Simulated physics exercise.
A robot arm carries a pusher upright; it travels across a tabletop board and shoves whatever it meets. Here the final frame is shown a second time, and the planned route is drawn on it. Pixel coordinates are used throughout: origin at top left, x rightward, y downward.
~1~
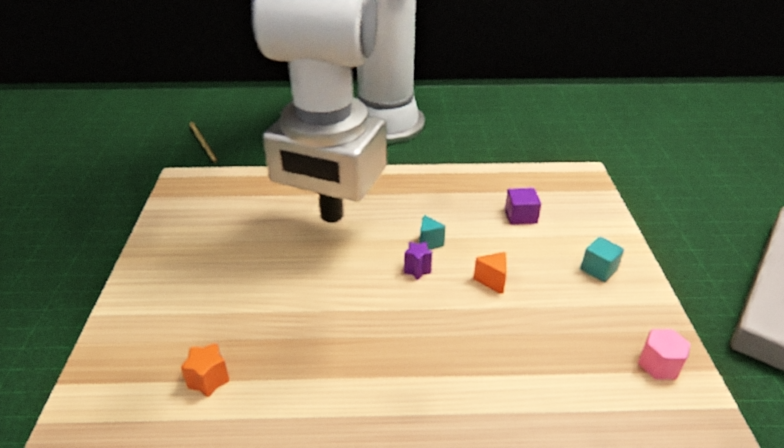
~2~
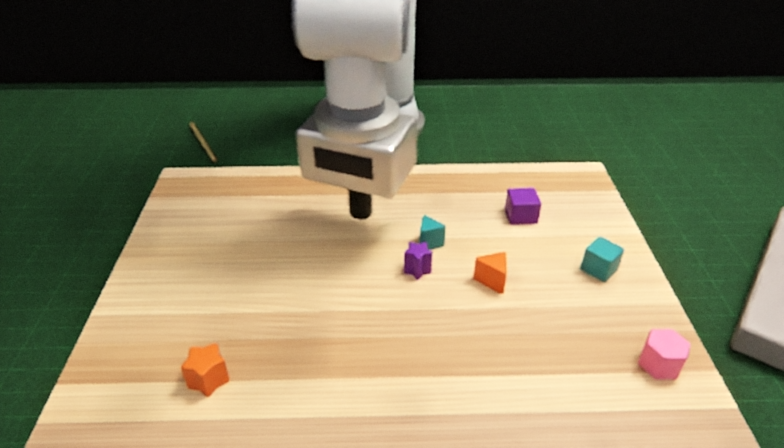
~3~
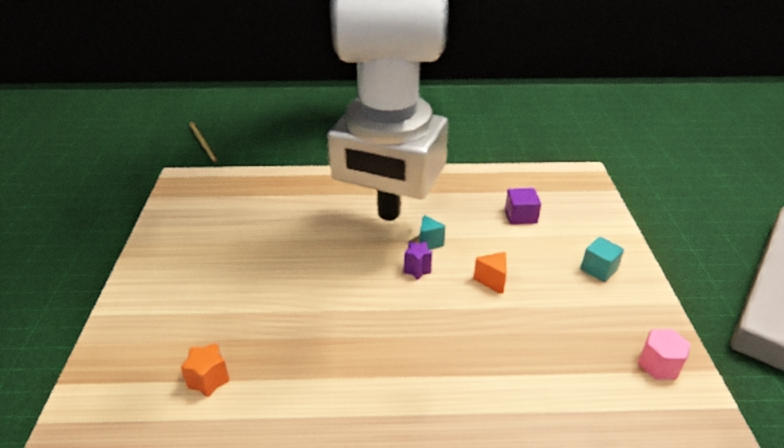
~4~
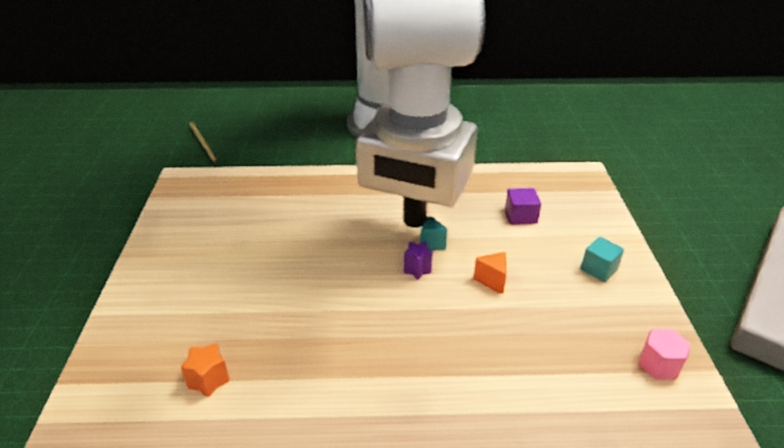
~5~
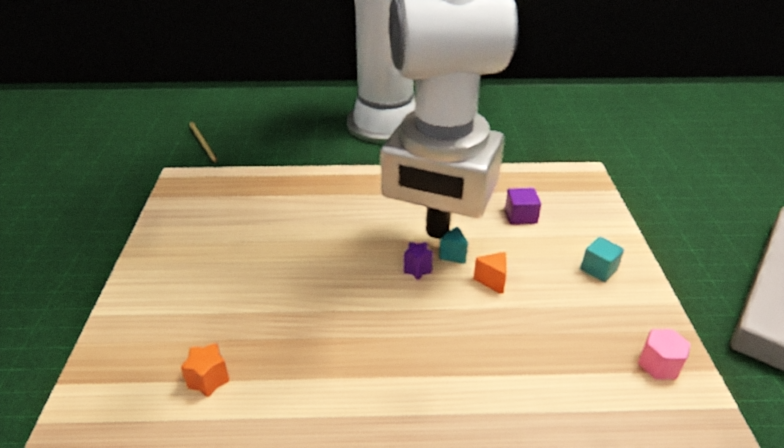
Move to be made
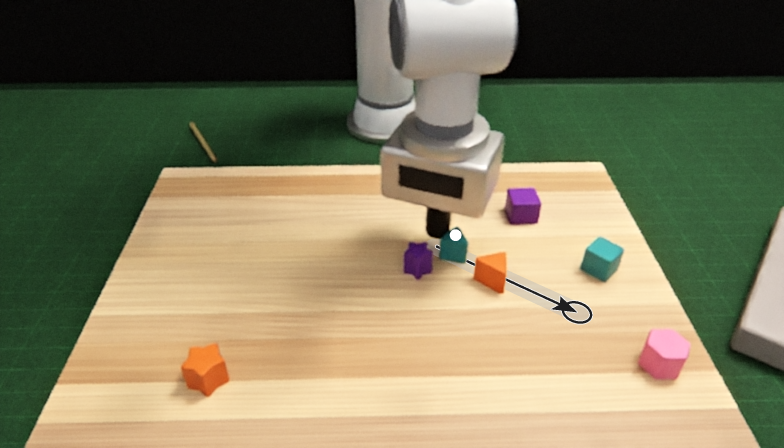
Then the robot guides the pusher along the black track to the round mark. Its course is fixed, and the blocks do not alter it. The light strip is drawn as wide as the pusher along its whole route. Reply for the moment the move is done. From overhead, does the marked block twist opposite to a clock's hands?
In short: Yes.
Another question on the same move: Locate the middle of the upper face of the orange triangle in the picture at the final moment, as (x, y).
At (513, 280).
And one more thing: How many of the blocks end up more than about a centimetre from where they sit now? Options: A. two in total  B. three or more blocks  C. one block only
I'll go with A - two in total.
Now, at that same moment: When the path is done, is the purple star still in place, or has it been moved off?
It's unmoved.
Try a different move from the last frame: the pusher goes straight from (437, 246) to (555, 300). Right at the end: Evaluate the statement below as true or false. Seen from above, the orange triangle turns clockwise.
It is true.
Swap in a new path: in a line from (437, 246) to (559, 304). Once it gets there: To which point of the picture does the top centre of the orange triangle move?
The centre of its top face lies at (511, 278).
The line goes from (437, 246) to (577, 312); the dot is on the turquoise triangle.
What follows on the original path. One third of the way, pusher (482, 252); turquoise triangle (505, 253), turned 15° anticlockwise; orange triangle (503, 267), turned 20° clockwise.
Two thirds of the way, pusher (530, 274); turquoise triangle (554, 267), turned 60° anticlockwise; orange triangle (513, 280), turned 50° clockwise.
At the end, pusher (581, 297); purple star unmoved; turquoise triangle (575, 270), turned 95° anticlockwise; orange triangle (513, 280), turned 50° clockwise.
